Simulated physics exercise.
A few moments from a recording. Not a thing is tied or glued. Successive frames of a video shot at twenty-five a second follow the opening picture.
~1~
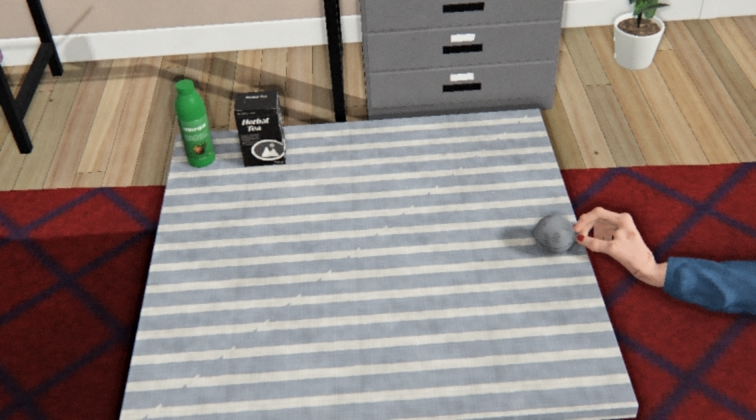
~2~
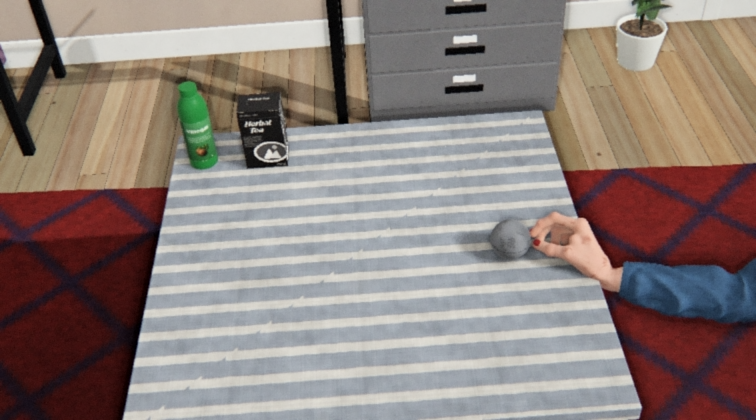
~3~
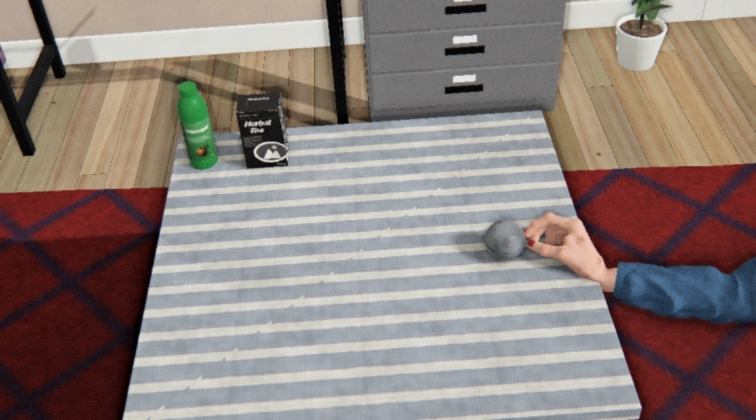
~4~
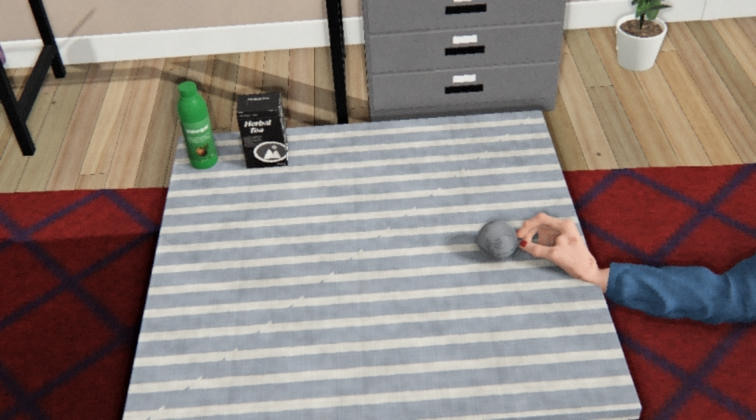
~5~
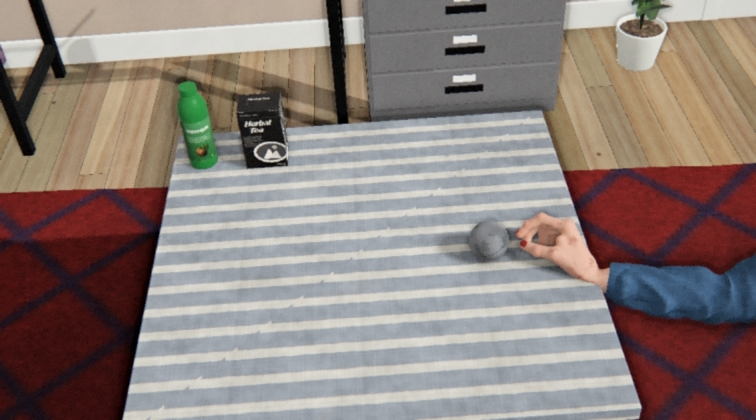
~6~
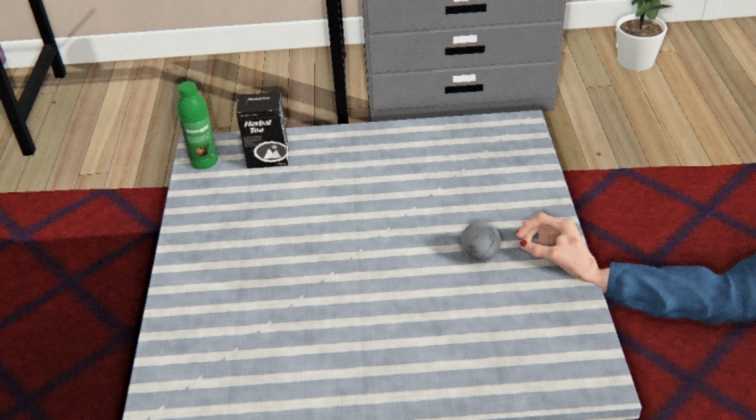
A grey ball moved left across a striped tabletop with a hand right beside it, then rolled slightly farther left as the hand stayed back, while a green bottle and black tea box stood still.
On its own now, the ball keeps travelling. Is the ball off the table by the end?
It ends on the tabletop.
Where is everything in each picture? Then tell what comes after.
The first picture shows under the hand; grey ball (554, 234).
The second picture shows under the hand; grey ball (510, 239).
The third picture shows under the hand; grey ball (505, 240).
The fourth picture shows grey ball (497, 240).
The fifth picture shows grey ball (489, 241) shifted a little.
The sixth picture shows grey ball (480, 241) shifted a little.
Then, 0.10 s on from there, grey ball shifted about its own width near (461, 243).
Then, 0.40 s on from there, grey ball shifted well along near (411, 246).
Then, 0.60 s on from there, grey ball shifted well along near (386, 248).
Then, 1.00 s on from there, grey ball shifted well along near (354, 250).
In the end, moved from the start, grey ball. At the end, from the last picture's camera, grey ball near (347, 251).
